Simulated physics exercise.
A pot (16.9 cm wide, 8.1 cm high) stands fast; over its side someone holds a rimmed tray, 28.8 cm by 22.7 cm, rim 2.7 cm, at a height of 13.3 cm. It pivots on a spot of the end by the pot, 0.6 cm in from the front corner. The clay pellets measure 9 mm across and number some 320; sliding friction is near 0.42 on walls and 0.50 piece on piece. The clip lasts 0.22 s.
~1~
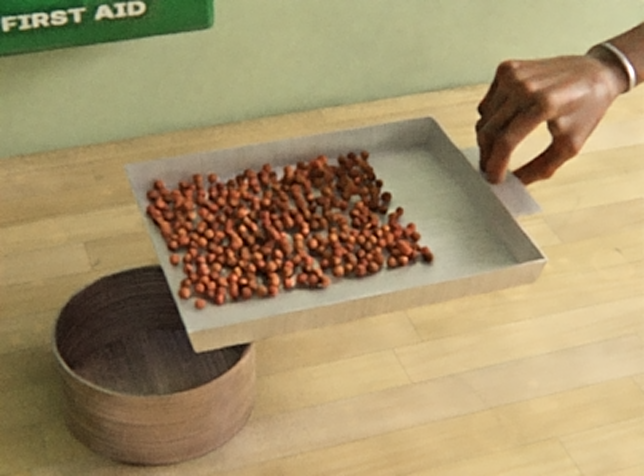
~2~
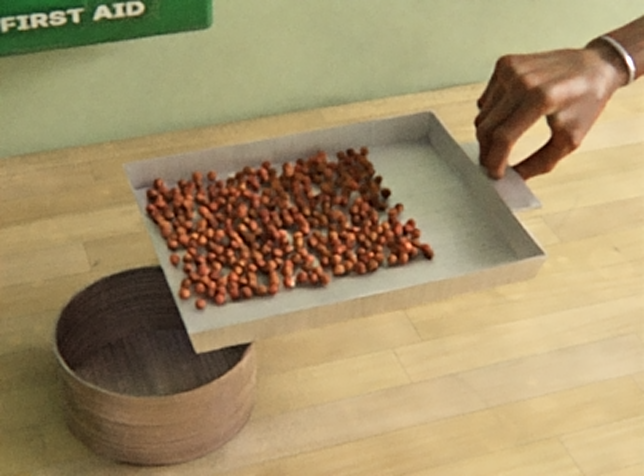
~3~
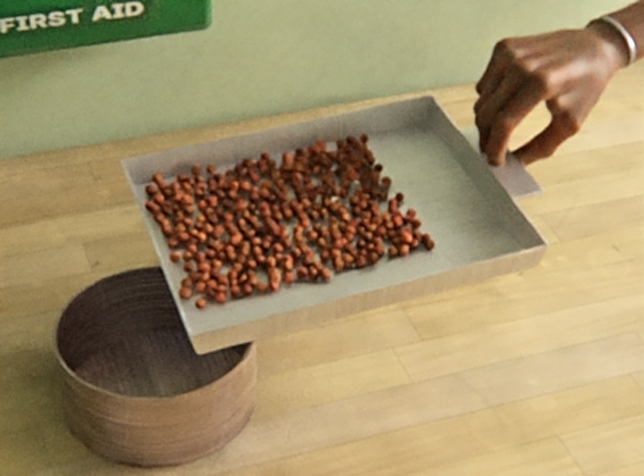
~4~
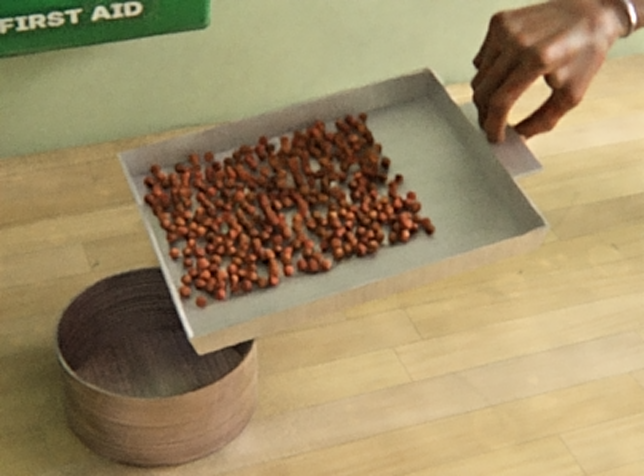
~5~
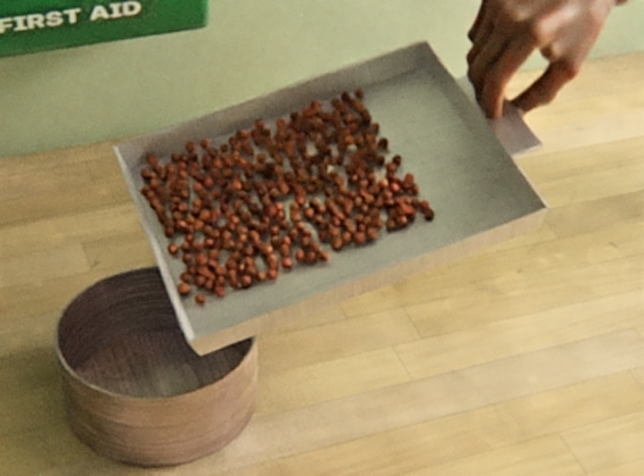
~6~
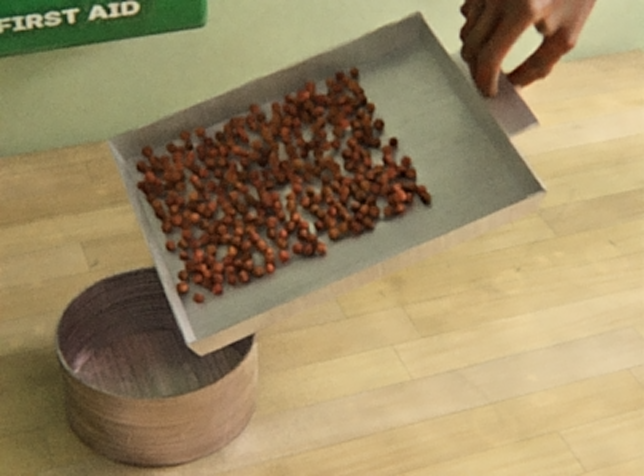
A dark-skinned hand with a pale band at the wrist grips the tab of a shallow metal tray at right, seen from slightly above over a light wooden surface. Reddish-brown pellets cover the tray's left part, above a round brown pot, with a green first aid sign on the pale green wall. The hand raises the tray's right end, slowly then further, while the pellets keep their places on it and the camera stays still.
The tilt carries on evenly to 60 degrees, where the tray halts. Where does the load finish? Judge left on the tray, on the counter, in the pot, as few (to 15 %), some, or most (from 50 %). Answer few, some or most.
Left on the tray: Most; on the counter: Some; in the pot: Few.
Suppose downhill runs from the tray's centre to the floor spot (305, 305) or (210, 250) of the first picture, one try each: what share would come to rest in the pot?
About 0 and 0 per cent.
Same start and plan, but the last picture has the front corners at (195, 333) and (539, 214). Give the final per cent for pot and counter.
Pot 0, counter 5.
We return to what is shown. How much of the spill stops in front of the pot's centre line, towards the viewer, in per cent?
Roughly 100 per cent.
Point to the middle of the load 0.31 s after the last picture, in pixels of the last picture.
Around (197, 202).
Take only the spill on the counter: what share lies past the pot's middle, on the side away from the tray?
Some 100 per cent.
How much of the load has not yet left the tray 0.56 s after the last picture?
About 85 per cent.
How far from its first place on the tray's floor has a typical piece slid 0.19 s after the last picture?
About 2 cm.
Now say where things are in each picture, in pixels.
The first picture shows tray tilt 0 degrees, front corners at (195, 325) and (538, 257); middle of the pieces at (288, 224); pot at (155, 326).
The second picture shows tray tilt 1 degrees, front corners at (195, 326) and (538, 253); middle of the pieces at (288, 221).
The third picture shows tray tilt 4 degrees, front corners at (195, 328) and (539, 242), lowest corner left front; middle of the pieces at (288, 214).
The fourth picture shows tray tilt 9 degrees, front corners at (195, 331) and (540, 224), lowest corner left front; middle of the pieces at (287, 203).
The fifth picture shows tray tilt 14 degrees, front corners at (193, 333) and (538, 205), lowest corner left front; middle of the pieces at (284, 190).
The sixth picture shows tray tilt 19 degrees, front corners at (192, 336) and (536, 188), lowest corner left front; middle of the pieces at (280, 179); pot at (157, 327).
Then, 0.19 s after the last picture, tilt 41 degrees; the tray holds 100 %, the pot 0 %.
Then, 0.31 s after the last picture, tilt 55 degrees; the tray holds 100 %, the pot 0 %.
Then, 0.56 s after the last picture, tilt 60 degrees; the tray holds 85 %, the pot 0 %.
In the end, tray 75 %, counter 25 %, pot 0 %.
